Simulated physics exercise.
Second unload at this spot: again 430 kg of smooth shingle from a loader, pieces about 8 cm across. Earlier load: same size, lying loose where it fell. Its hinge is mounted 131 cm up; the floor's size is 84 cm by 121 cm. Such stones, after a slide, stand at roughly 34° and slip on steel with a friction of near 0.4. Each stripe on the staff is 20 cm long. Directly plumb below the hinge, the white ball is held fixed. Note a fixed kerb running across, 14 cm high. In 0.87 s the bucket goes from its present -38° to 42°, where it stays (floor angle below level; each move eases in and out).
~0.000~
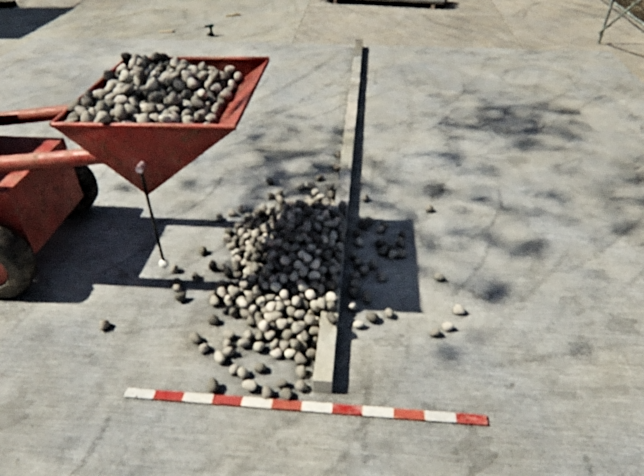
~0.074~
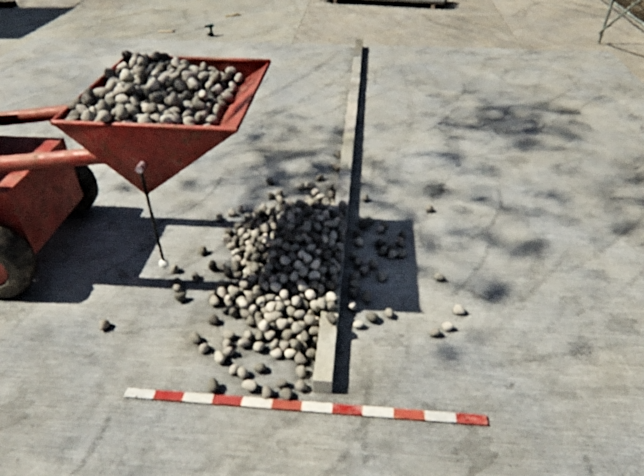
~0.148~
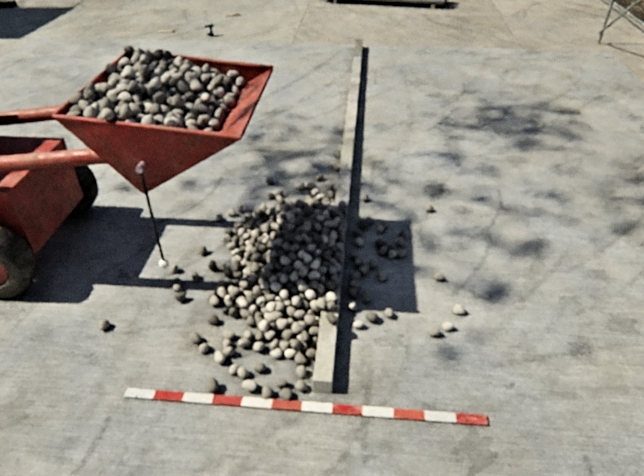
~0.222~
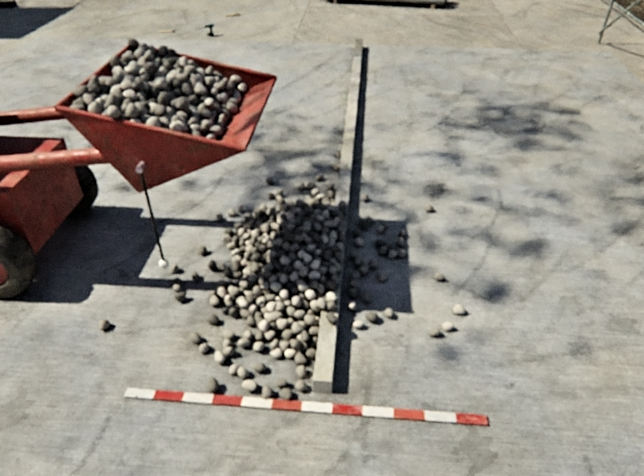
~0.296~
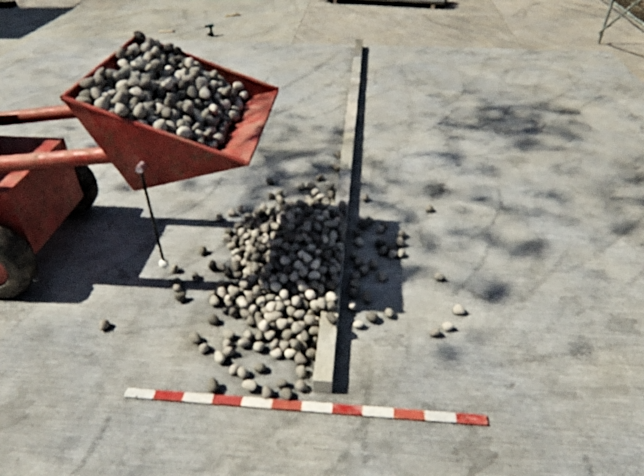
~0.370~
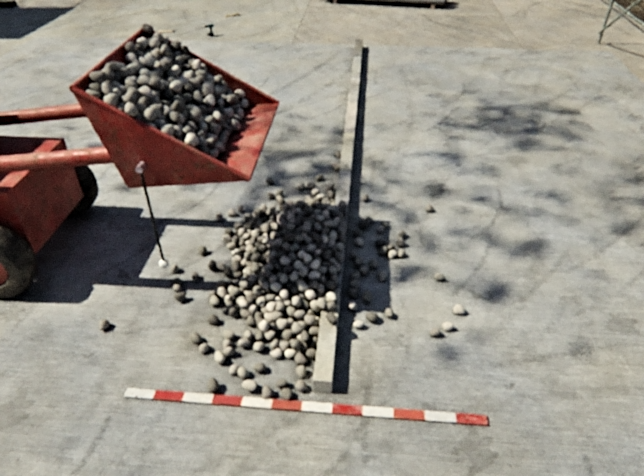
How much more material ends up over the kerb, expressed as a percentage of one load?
About 21 per cent of a load more.
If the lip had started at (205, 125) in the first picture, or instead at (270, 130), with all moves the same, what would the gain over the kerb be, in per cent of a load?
The first would add around 5 per cent, the second around 50 per cent.
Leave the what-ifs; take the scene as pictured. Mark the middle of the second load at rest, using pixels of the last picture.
Middle: Approx. (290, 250) px.
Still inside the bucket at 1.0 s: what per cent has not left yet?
Held: Around 55 % of the load.
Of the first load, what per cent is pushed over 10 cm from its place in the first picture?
25 %.
After 0.6 s the floor is at 29°; in per cent of one load, 100 in the bucket, 95 on this side of the kerb, 6 over the kerb; the foremost stones are at (457, 279).
After 1.0 s the floor is at 42°; in per cent of one load, 55 in the bucket, 140 on this side of the kerb, 6 over the kerb; the foremost stones are at (457, 279).
After 1.3 s the floor is at 42°; in per cent of one load, 6 in the bucket, 183 on this side of the kerb, 12 over the kerb; the foremost stones are at (457, 279).
After 4.0 s the floor is at 42°; in per cent of one load, 0 in the bucket, 174 on this side of the kerb, 27 over the kerb; the foremost stones are at (560, 303). Net gain over the kerb, 21.
